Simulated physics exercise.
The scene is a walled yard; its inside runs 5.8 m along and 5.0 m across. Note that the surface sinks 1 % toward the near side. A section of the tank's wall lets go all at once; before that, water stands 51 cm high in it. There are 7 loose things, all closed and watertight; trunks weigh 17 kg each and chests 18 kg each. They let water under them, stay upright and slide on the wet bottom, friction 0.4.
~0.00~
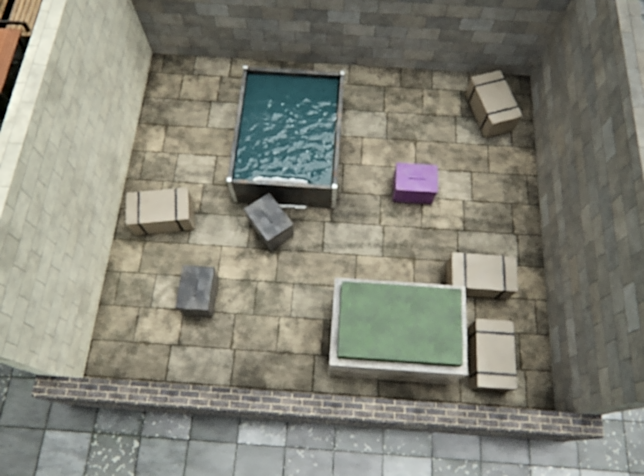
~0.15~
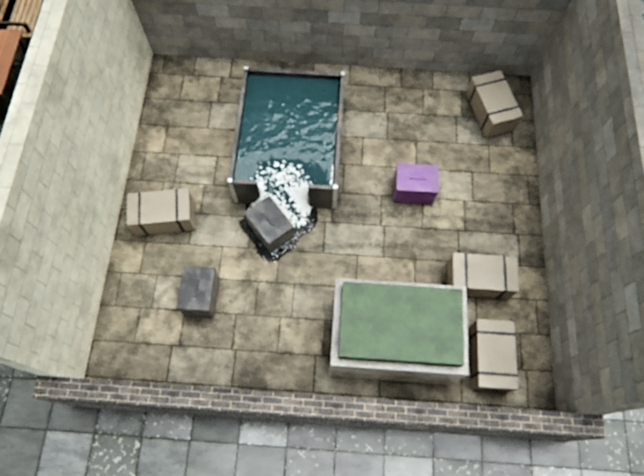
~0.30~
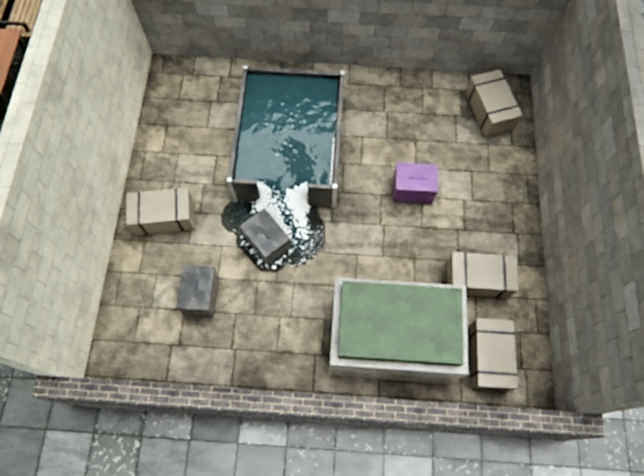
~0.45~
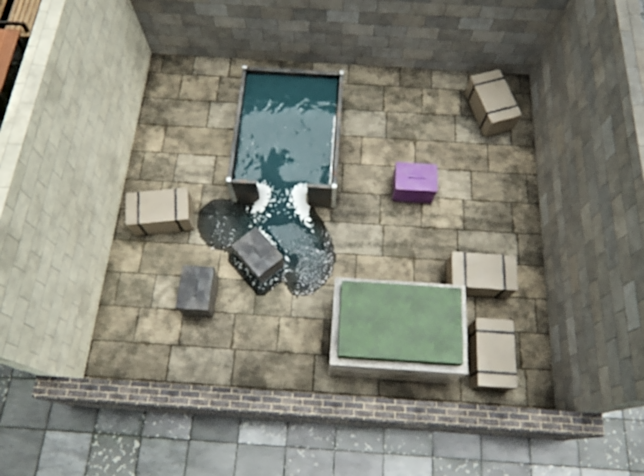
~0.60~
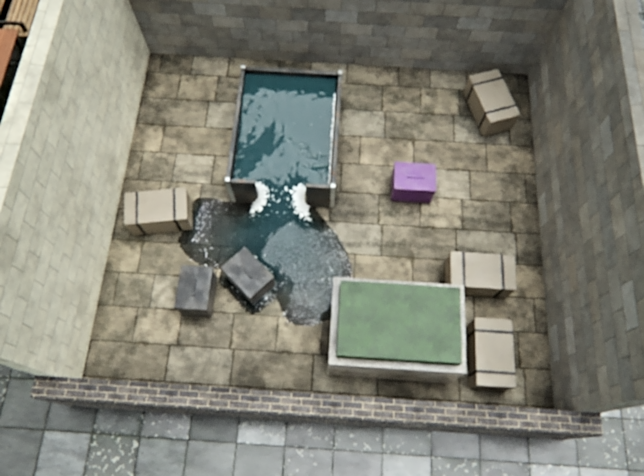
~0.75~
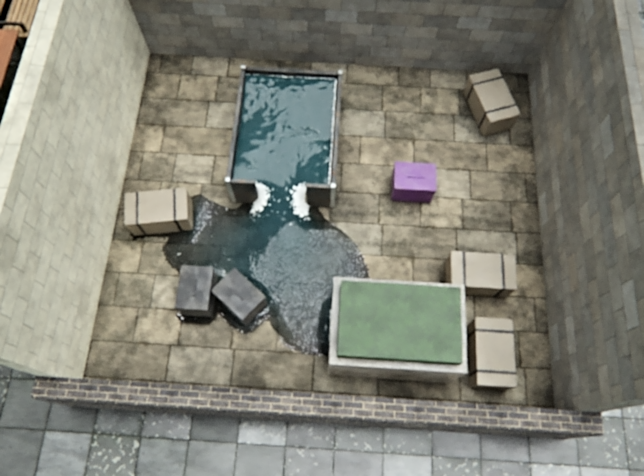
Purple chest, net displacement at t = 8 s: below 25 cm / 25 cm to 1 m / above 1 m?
Hardly budges.
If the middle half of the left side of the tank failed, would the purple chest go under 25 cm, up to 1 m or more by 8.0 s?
If that happened, the purple chest does not really move.
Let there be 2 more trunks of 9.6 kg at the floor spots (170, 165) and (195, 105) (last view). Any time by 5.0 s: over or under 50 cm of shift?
Lab note - in order: Below threshold / below threshold.
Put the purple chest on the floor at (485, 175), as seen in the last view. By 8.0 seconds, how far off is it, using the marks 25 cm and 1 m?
Short answer: It hardly moves.
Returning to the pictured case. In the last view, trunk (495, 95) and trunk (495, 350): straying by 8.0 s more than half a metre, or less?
The first never reached the threshold, and the second never reached the threshold.
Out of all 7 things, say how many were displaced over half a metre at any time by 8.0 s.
4 of them.
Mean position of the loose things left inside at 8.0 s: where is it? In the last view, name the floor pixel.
Close to (343, 197).
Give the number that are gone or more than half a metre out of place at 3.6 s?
2.
After 1.6 s the purple chest is near (416, 176), 0.0 m from its start, aground; 0 afloat.
After 3.6 s the purple chest is near (416, 176), 0.0 m from its start, aground; 2 afloat.
After 5.6 s the purple chest is near (416, 176), 0.0 m from its start, aground; 2 afloat.
After 8.0 s the purple chest is near (416, 176), 0.0 m from its start, aground; 1 afloat.
